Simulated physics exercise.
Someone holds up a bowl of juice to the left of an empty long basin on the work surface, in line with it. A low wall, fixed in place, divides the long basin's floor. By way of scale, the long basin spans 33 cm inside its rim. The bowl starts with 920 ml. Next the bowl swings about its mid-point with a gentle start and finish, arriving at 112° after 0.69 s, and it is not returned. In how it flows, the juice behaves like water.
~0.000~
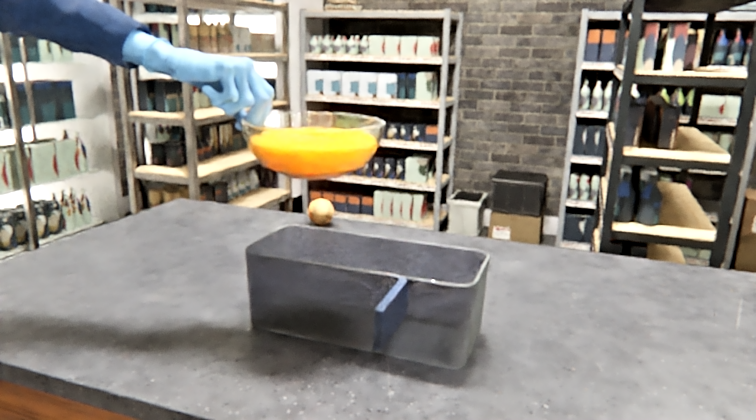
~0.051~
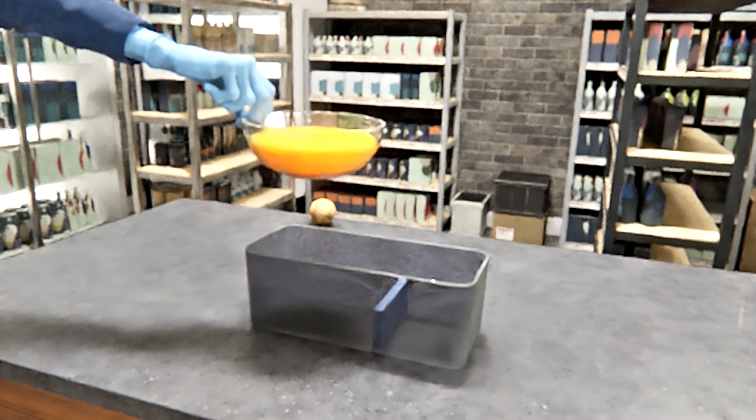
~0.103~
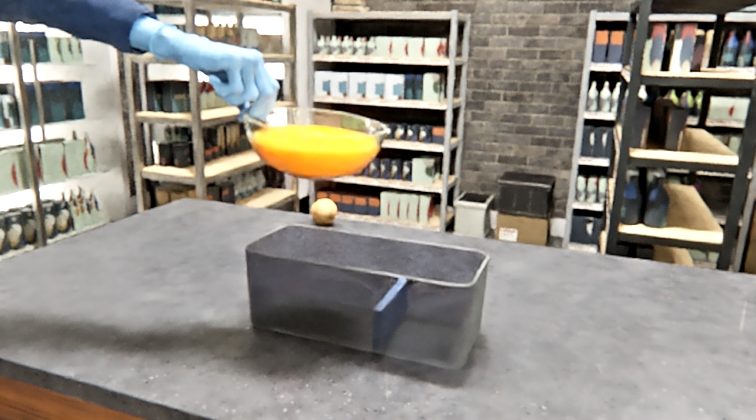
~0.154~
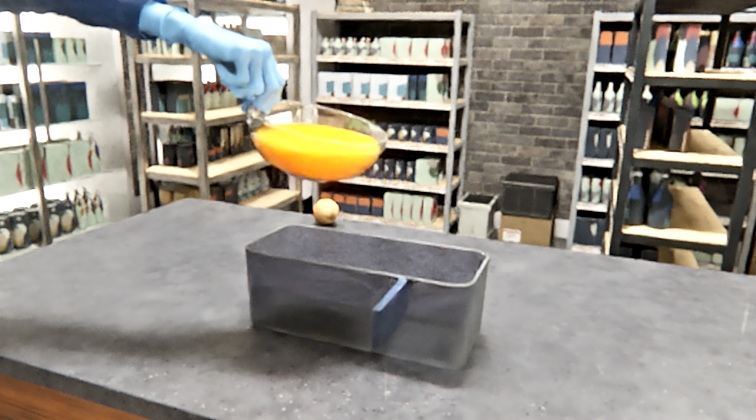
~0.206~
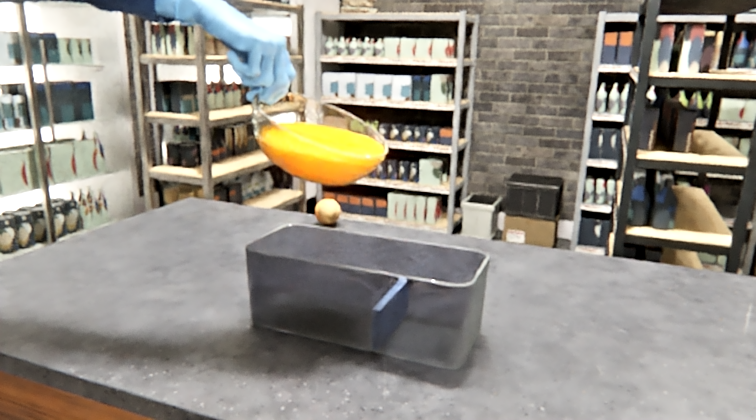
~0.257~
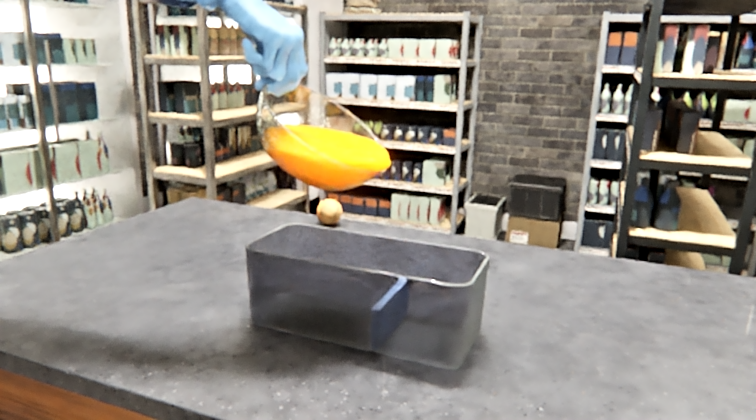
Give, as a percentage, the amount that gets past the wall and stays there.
Past the wall: About 48 %.
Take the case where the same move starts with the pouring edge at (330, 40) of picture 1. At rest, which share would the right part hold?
10 %.
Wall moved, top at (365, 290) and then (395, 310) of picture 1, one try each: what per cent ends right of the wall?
The first try gives 65 percent and the second 40 percent.
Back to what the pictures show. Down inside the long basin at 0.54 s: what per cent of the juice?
About 64%.
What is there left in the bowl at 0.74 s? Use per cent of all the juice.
0 in a hundred, give or take.
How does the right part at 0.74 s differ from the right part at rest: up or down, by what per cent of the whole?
It climbs by roughly 10 per cent.
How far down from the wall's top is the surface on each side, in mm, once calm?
It's around 46 mm on the left side and around 30 mm on the right side.
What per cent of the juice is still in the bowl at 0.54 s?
About 4 percent.
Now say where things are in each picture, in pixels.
In the first frame, it leans 0°; its right rim is at (379, 127); the juice meets the walls at (260, 133) and (376, 142); the long basin's rim runs from (266, 238) to (482, 270); the wall's top is at (393, 294).
In the second frame, it leans 2°; its right rim is at (380, 129); the juice meets the walls at (261, 131) and (376, 143).
In the third frame, it leans 6°; its right rim is at (381, 135); the juice meets the walls at (262, 129) and (376, 146).
In the fourth frame, it leans 13°; its right rim is at (382, 144); the juice meets the walls at (265, 126) and (378, 149).
In the fifth frame, it leans 23°; its right rim is at (382, 156); the juice meets the walls at (269, 124) and (382, 152).
In the sixth frame, it leans 34°; its right rim is at (379, 170); the juice meets the walls at (275, 127) and (372, 156); 5 per cent is over the edge.
Then, 0.54 s in, the tilt is 99° and 4 per cent is still to pour, 13 is left of the wall and 52 right of it.
Then, 0.74 s in, the tilt is 112° and 0 per cent is still to pour, 33 is left of the wall and 38 right of it.
Then, 0.96 s in, the tilt is 112° and 0 per cent is still to pour, 40 is left of the wall and 48 right of it.
Then, 1.19 s in, the tilt is 112° and 0 per cent is still to pour, 40 is left of the wall and 48 right of it.
Finally, 40 per cent lies left of the wall, 48 right of it and 11 outside.
